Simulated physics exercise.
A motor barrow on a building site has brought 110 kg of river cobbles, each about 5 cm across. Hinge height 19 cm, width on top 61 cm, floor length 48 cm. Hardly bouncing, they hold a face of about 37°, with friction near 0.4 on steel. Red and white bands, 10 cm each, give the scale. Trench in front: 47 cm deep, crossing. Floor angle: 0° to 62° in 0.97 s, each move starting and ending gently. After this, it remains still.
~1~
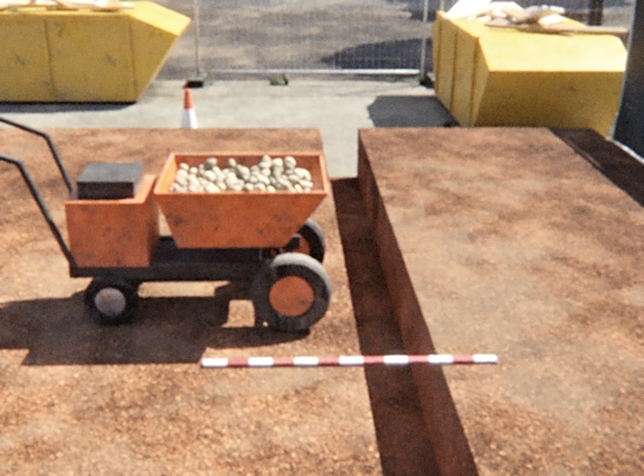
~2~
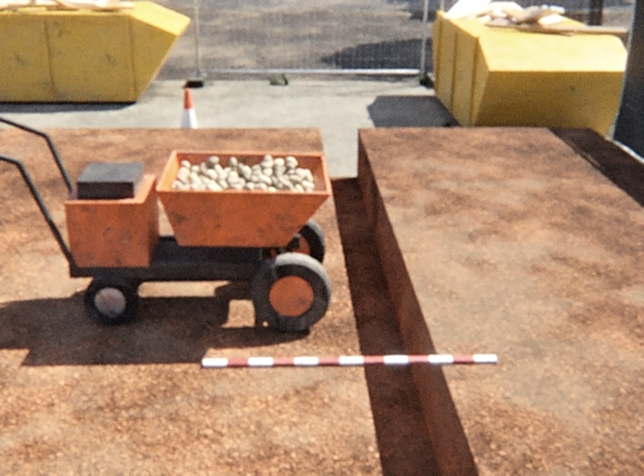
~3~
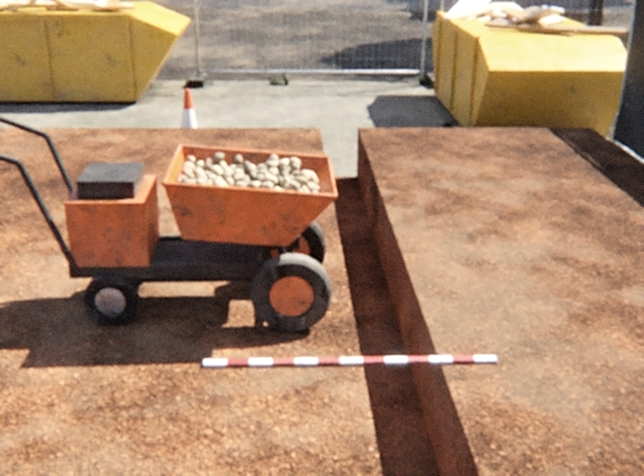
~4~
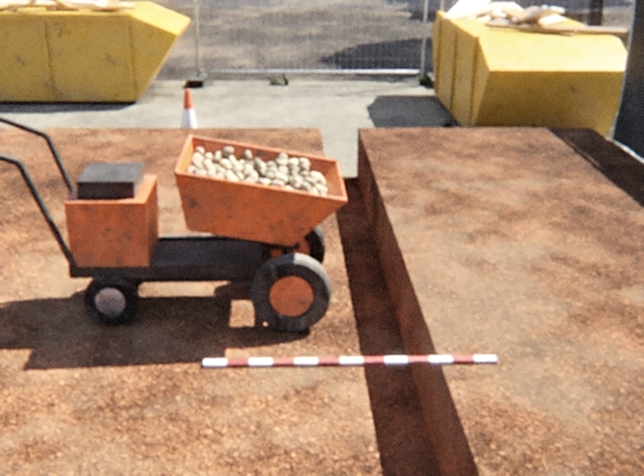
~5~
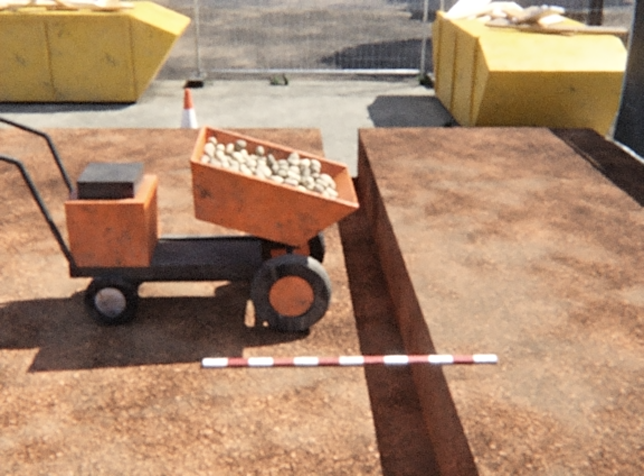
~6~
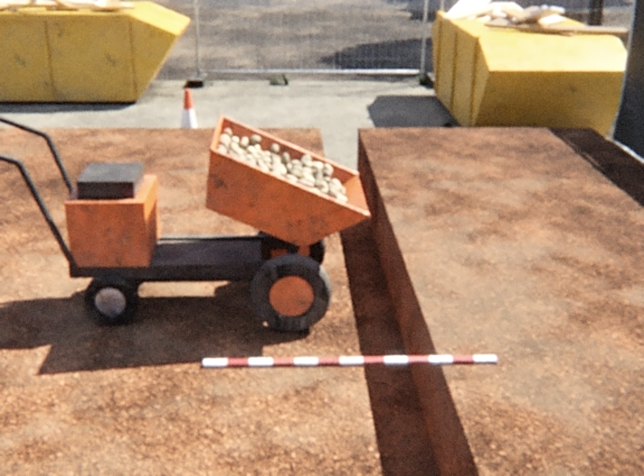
An orange skip full of pale rounded stones, mounted on a small motor barrow with black wheels, tilts steadily forward to the right, its rear rising and its lip lowering toward the edge of a trench. The barrow stands still on brown earth at left, seen from slightly above and side-on by an unmoving camera. A red-and-white banded pole lies in front, with yellow skips, a cone and mesh fencing behind.
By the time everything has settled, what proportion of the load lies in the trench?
About 38 percent of the load.
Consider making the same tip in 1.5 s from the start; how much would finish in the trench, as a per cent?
In that case some 45 per cent.
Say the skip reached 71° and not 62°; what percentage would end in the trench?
In that case some 45 per cent.
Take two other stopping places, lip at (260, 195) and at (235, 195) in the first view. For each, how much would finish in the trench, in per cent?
About 75 per cent from the first spot, about 55 from the second.
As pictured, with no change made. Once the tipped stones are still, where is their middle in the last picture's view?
Somewhere near pixel (427, 298).
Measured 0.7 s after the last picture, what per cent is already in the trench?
5 per cent or so by then.
Then, 0.3 s after the last picture the floor is at 53°, 100 % in the skip; the foremost stones are at (384, 223).
Then, 0.7 s after the last picture the floor is at 62°, 83 % in the skip, 7 % in the trench, 10 % past the trench; the foremost stones are at (459, 304).
Then, 1.0 s after the last picture the floor is at 62°, 52 % in the skip, 10 % in the trench, 38 % past the trench; the foremost stones are at (543, 315).
Then, 3.0 s after the last picture the floor is at 62°, 22 % in the skip, 38 % in the trench, 40 % past the trench; the foremost stones are at (597, 291).
